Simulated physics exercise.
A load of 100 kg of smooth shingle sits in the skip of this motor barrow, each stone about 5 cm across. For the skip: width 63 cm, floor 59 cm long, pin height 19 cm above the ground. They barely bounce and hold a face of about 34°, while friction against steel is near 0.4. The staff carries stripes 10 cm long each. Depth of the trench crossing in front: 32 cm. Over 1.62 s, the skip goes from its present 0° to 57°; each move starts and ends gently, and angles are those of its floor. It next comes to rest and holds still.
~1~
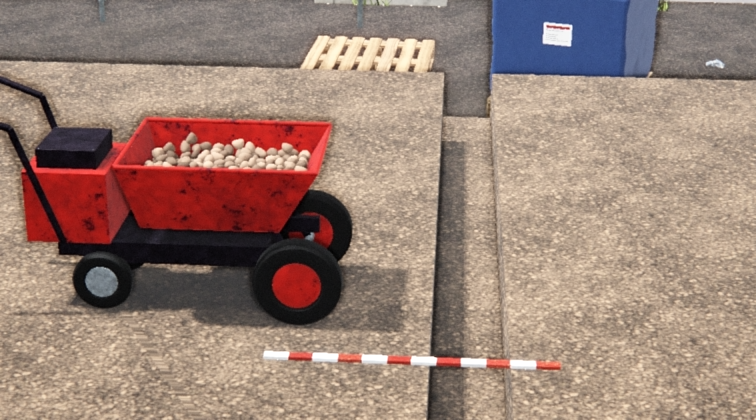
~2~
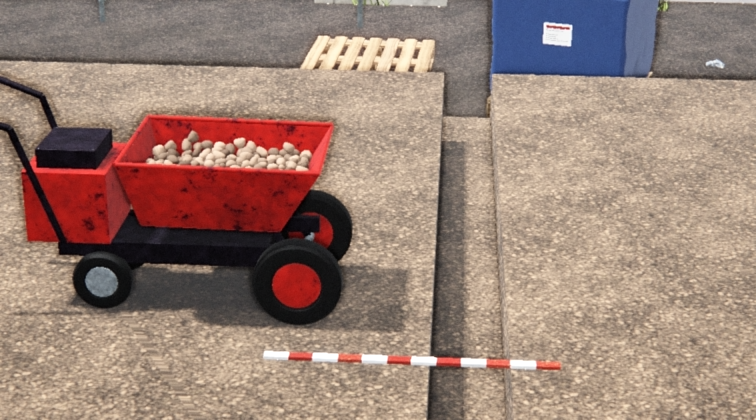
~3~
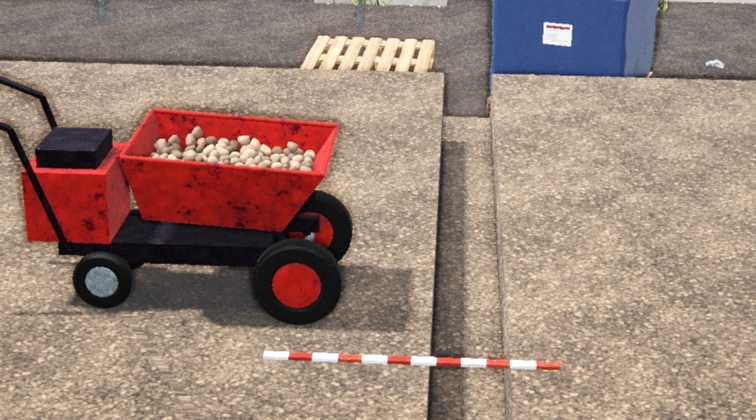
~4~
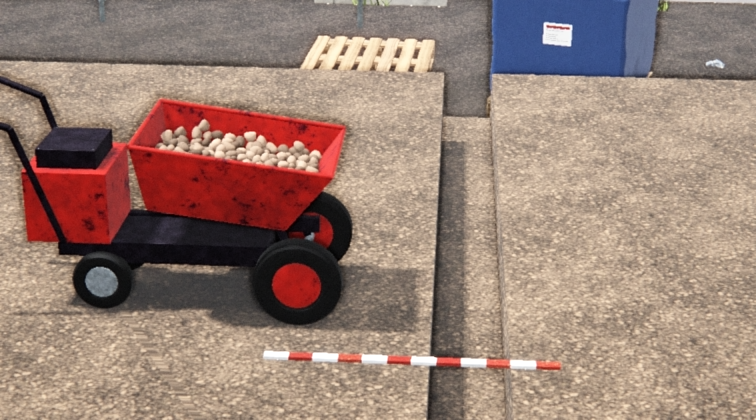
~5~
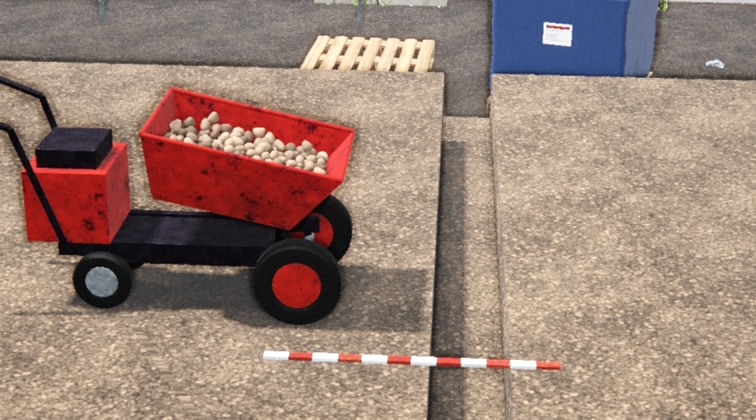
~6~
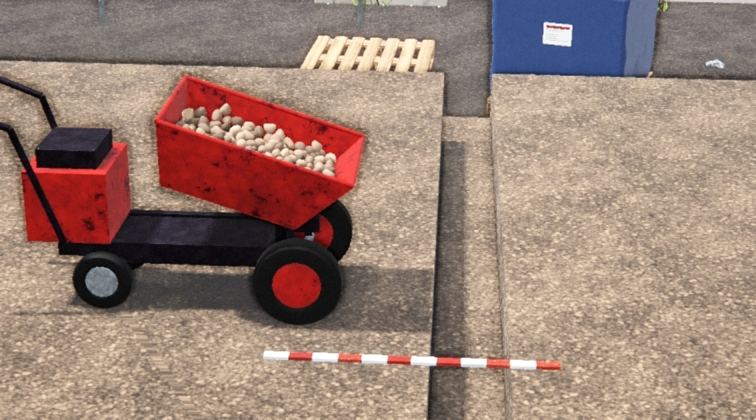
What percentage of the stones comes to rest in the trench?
About 48 per cent.
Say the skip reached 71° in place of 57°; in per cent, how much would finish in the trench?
I'd guess some 100 in a hundred.
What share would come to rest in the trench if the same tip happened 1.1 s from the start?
Probably about 50 in a hundred.
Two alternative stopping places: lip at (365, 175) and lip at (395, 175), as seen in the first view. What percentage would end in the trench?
First spot about 35, second spot about 20 per cent.
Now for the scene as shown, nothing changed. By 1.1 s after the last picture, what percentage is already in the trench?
Some 10 per cent of the load by that point.
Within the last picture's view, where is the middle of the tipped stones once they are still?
Centre estimate: Around (468, 355).
Then, 0.6 s after the last picture the floor is at 48°, 100 % in the skip; the foremost stones are at (383, 205).
Then, 1.1 s after the last picture the floor is at 57°, 88 % in the skip, 4 % short of the trench, 8 % in the trench; the foremost stones are at (476, 304).
Then, 1.5 s after the last picture the floor is at 57°, 69 % in the skip, 3 % short of the trench, 28 % in the trench; the foremost stones are at (498, 359).
Then, 3.4 s after the last picture the floor is at 57°, 51 % in the skip, 1 % short of the trench, 48 % in the trench; the foremost stones are at (499, 360).
